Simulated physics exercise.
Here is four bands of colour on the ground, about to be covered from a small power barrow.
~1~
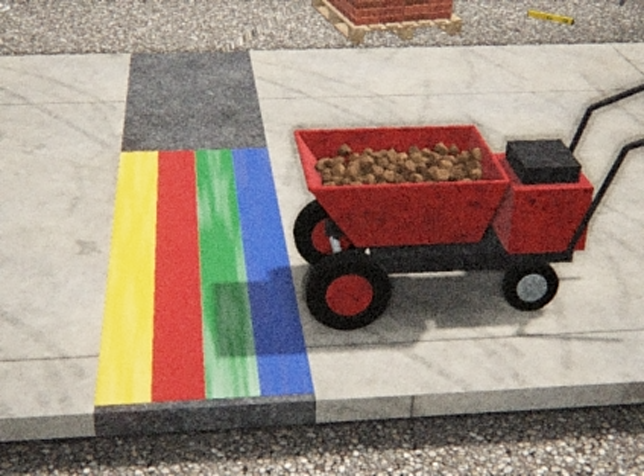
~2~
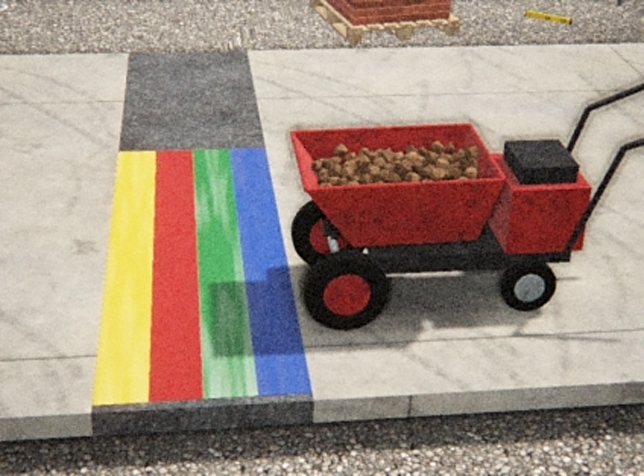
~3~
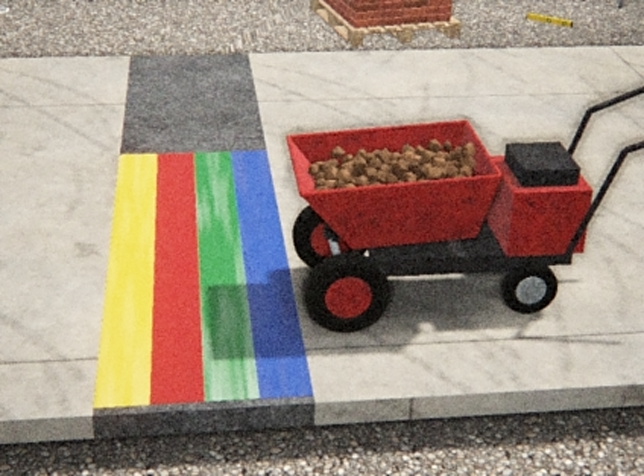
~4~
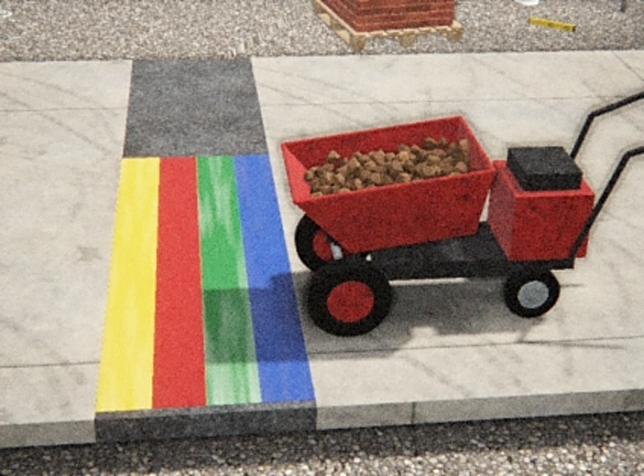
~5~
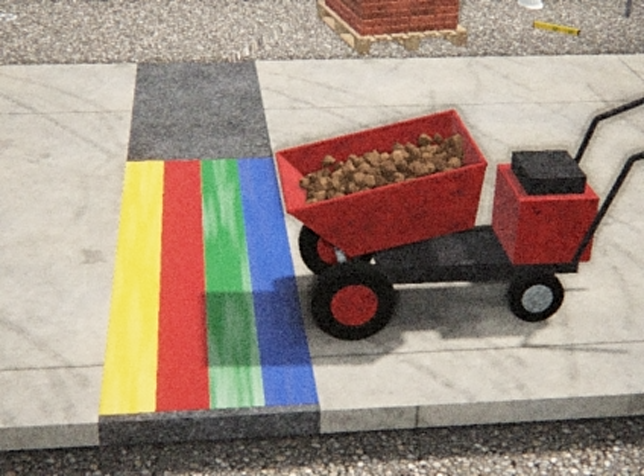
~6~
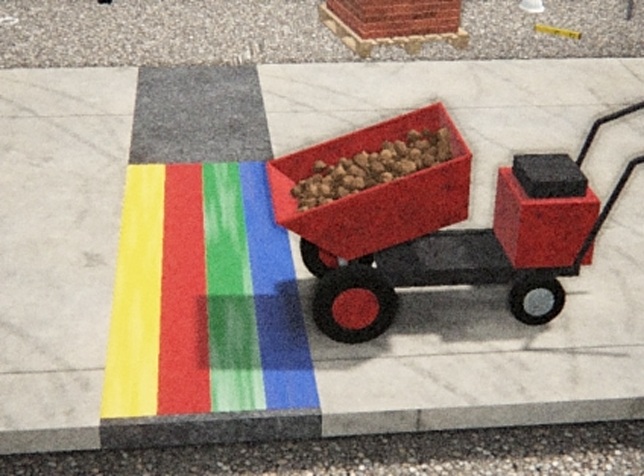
The red skip of a small power barrow, loaded with brown clods, starts level and tilts gradually toward the left, its rear rising while the wheels stay put and the view shifts very slightly. The barrow stands at right on a pale concrete path edged by gravel, seen from slightly above and side-on. Left of it lie yellow, red, green and blue bands, with dark grey patches above and below.
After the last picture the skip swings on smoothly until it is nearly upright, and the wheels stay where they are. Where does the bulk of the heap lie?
Most lies over the red band.
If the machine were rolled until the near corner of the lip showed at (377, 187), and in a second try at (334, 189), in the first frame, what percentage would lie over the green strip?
About 30 and 20 per cent.
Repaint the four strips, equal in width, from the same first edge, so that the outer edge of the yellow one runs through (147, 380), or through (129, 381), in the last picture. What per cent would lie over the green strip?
About 0 and 10 per cent.
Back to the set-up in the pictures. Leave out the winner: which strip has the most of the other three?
The runner-up: That yellow strip.
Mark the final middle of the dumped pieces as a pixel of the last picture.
Close to (171, 311).
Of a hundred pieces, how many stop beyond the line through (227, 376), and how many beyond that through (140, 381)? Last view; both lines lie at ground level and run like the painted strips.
First some 70, then 20 per cent.
Shortly afterwards, skip tipped steeply; the whole lot in the skip.
Next, skip tipped right over; the bulk in the skip; only a few over the green strip; near a quarter over the red strip; only a few over the yellow strip; only a few falling.
Some moments later, skip tipped right over; near a quarter in the skip; a little over the green strip; near a third over the red strip; near a quarter over the yellow strip; a little off the paint.
In the end, skip tipped right over; near a quarter in the skip; none at all over the blue strip; a little over the green strip; near a third over the red strip; near a quarter over the yellow strip; a little off the paint.
